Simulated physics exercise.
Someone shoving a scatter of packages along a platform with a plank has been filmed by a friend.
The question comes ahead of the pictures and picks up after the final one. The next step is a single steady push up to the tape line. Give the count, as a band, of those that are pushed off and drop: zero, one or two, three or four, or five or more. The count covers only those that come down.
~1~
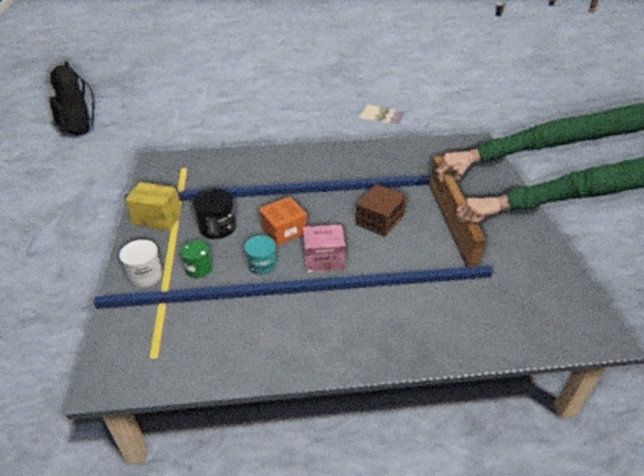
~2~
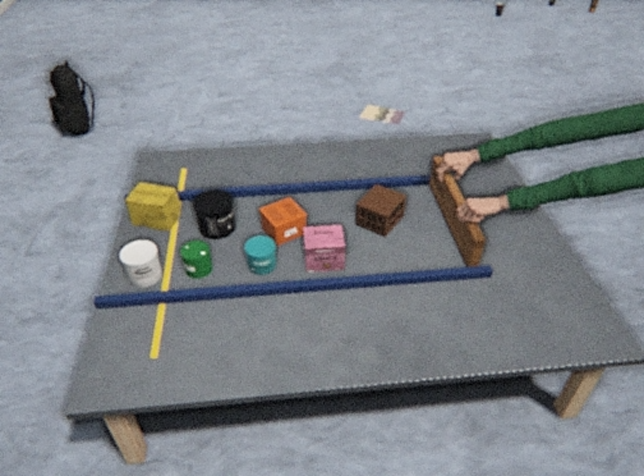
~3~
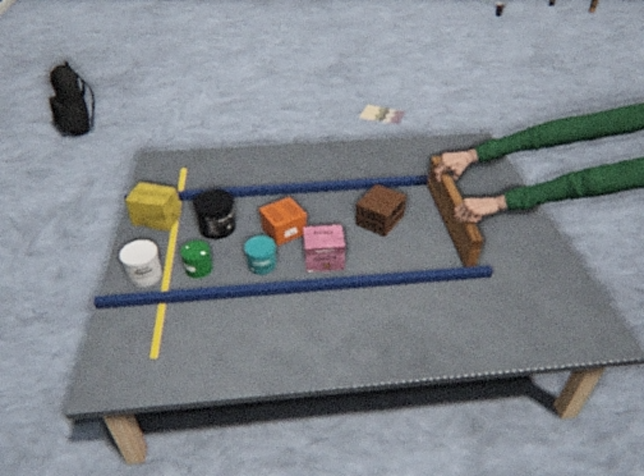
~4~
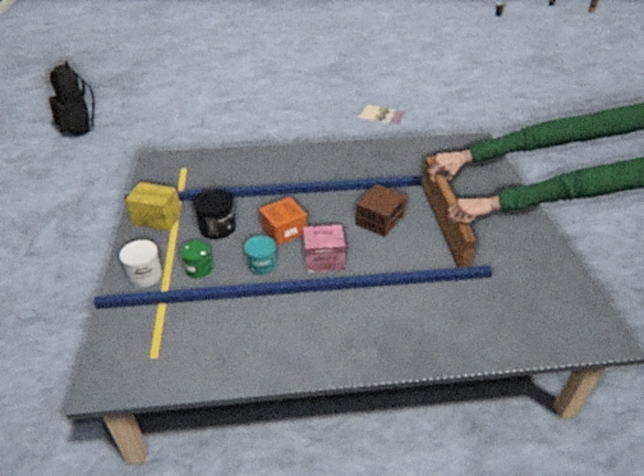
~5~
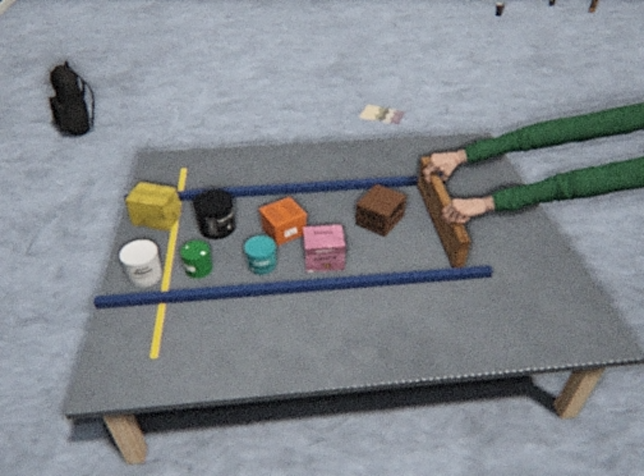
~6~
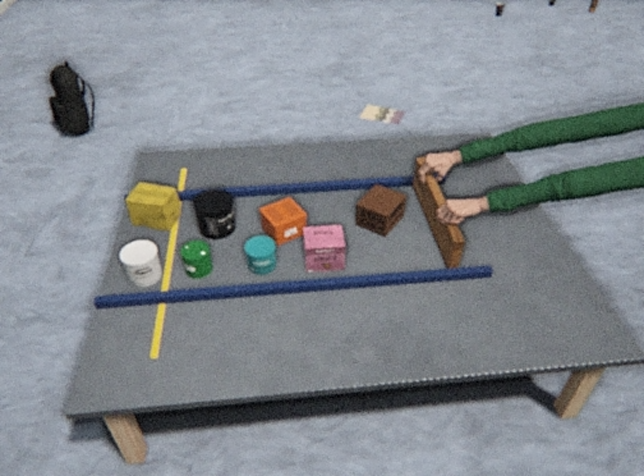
Three or four tumble down.
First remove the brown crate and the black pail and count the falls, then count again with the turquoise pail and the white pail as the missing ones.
The answer is 1 and then 2.
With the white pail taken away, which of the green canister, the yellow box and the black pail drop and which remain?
Well, the green canister drops down, the yellow box drops down, and last of the three, the black pail drops down.
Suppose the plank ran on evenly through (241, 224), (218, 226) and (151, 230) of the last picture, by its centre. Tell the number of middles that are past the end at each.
The counts are 0, 1 and 6, in that order.
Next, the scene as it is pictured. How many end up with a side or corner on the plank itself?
My count gives 2.
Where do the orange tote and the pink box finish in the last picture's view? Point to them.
About (117, 228), and about (145, 262).
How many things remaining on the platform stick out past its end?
3, I think.
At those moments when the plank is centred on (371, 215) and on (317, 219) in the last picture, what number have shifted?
1, then 3.
Soon after, none off yet; white pail at rest near (142, 264); yellow box at rest near (154, 207); green canister at rest near (197, 260).
At rest, the number that fall off is three or four; fallen, black pail, green canister and yellow box.
